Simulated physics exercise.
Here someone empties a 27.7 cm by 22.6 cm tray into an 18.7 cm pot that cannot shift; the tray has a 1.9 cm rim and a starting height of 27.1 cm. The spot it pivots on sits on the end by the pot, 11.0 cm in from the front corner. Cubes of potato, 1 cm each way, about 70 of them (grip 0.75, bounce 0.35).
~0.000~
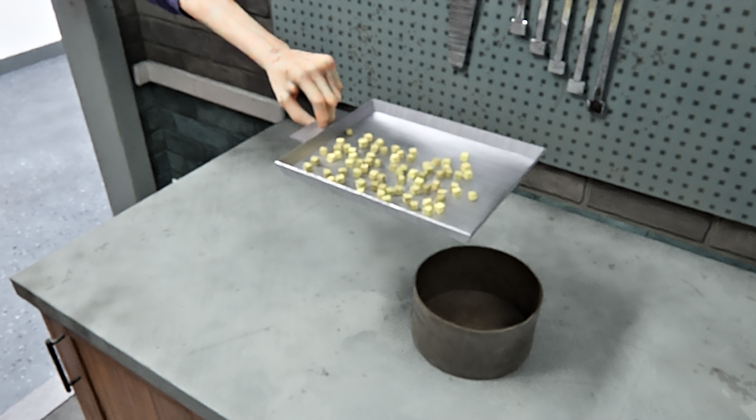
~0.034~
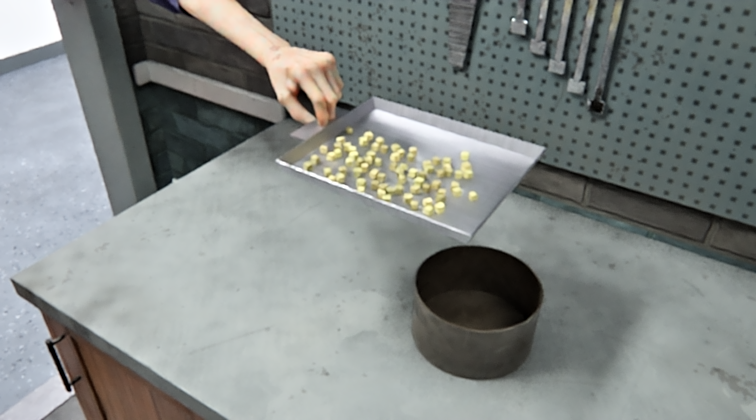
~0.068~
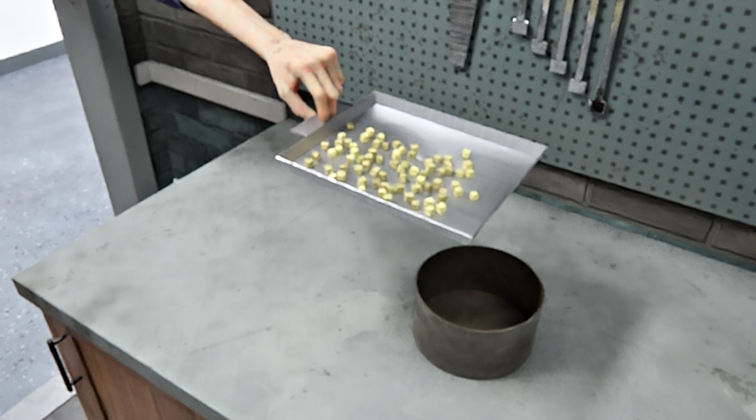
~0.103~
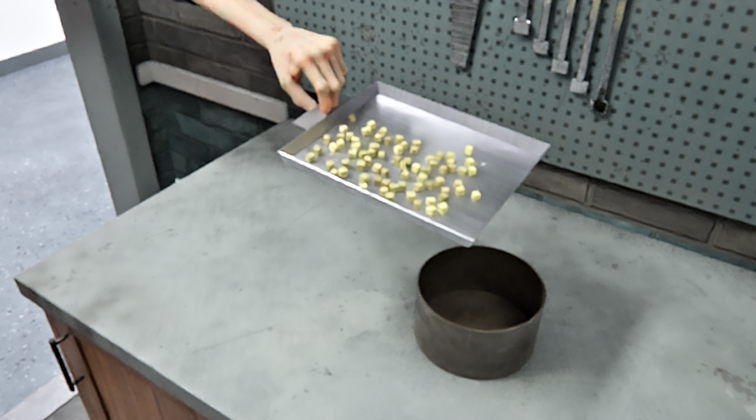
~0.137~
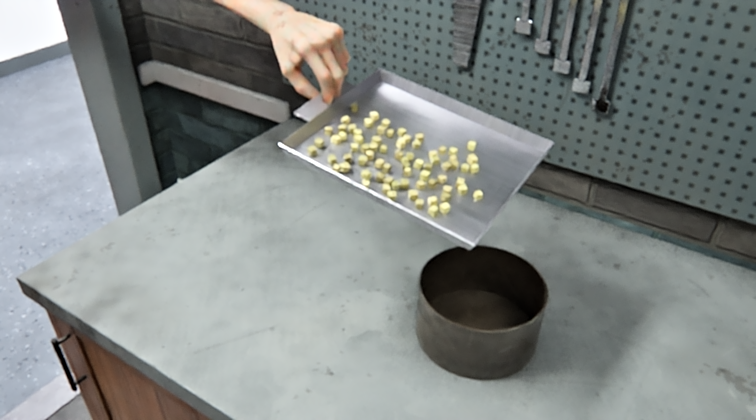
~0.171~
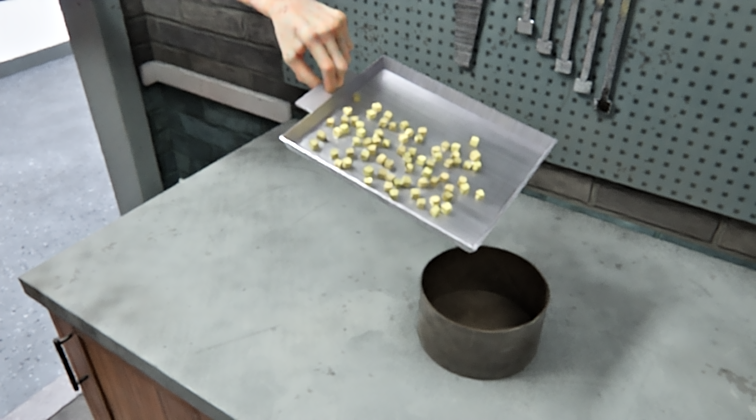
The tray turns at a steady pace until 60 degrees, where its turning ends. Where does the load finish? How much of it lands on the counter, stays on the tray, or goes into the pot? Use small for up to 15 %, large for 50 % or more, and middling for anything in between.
Counter - large, tray - middling, pot - small.
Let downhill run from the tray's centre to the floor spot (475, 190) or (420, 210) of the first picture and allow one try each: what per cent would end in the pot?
The share comes to about 5 in a hundred, then about 0 in a hundred.
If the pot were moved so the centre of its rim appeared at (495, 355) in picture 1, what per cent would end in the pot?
Roughly 70 percent would end up there.
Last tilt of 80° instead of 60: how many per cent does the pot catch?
Near 0 %, then.
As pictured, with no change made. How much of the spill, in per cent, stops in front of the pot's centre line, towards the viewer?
100 %.
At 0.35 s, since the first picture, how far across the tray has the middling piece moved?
Displacement on the tray: About 0 cm.
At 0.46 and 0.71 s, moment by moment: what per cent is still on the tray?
Earlier moment 100, later moment 70.
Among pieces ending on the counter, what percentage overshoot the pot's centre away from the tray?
Some 90 per cent.
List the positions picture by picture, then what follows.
Tray tilt 0 degrees, front corners at (282, 161) and (467, 230); middle of the pieces at (399, 172); pot at (478, 285), in the first picture.
Tray tilt 1 degrees, front corners at (283, 160) and (468, 230); middle of the pieces at (399, 171), in the second picture.
Tray tilt 3 degrees, front corners at (283, 156) and (469, 232); middle of the pieces at (400, 169), in the third picture.
Tray tilt 6 degrees, front corners at (285, 151) and (470, 235), lowest corner right front; middle of the pieces at (402, 165), in the fourth picture.
Tray tilt 10 degrees, front corners at (287, 144) and (472, 239), lowest corner right front; middle of the pieces at (405, 161), in the fifth picture.
Tray tilt 15 degrees, front corners at (288, 137) and (473, 243), lowest corner right front; middle of the pieces at (407, 157); pot at (484, 285). Its pace works out near 135 degrees a second, in the sixth picture.
After 0.35 s, tilt 39 degrees; the tray holds 100 %, the pot 0 %.
After 0.46 s, tilt 54 degrees; the tray holds 100 %, the pot 0 %.
After 0.71 s, tilt 60 degrees; the tray holds 70 %, the pot 0 %.
By 2.7 s all is still; counter 65 %, tray 35 %, pot 0 %.
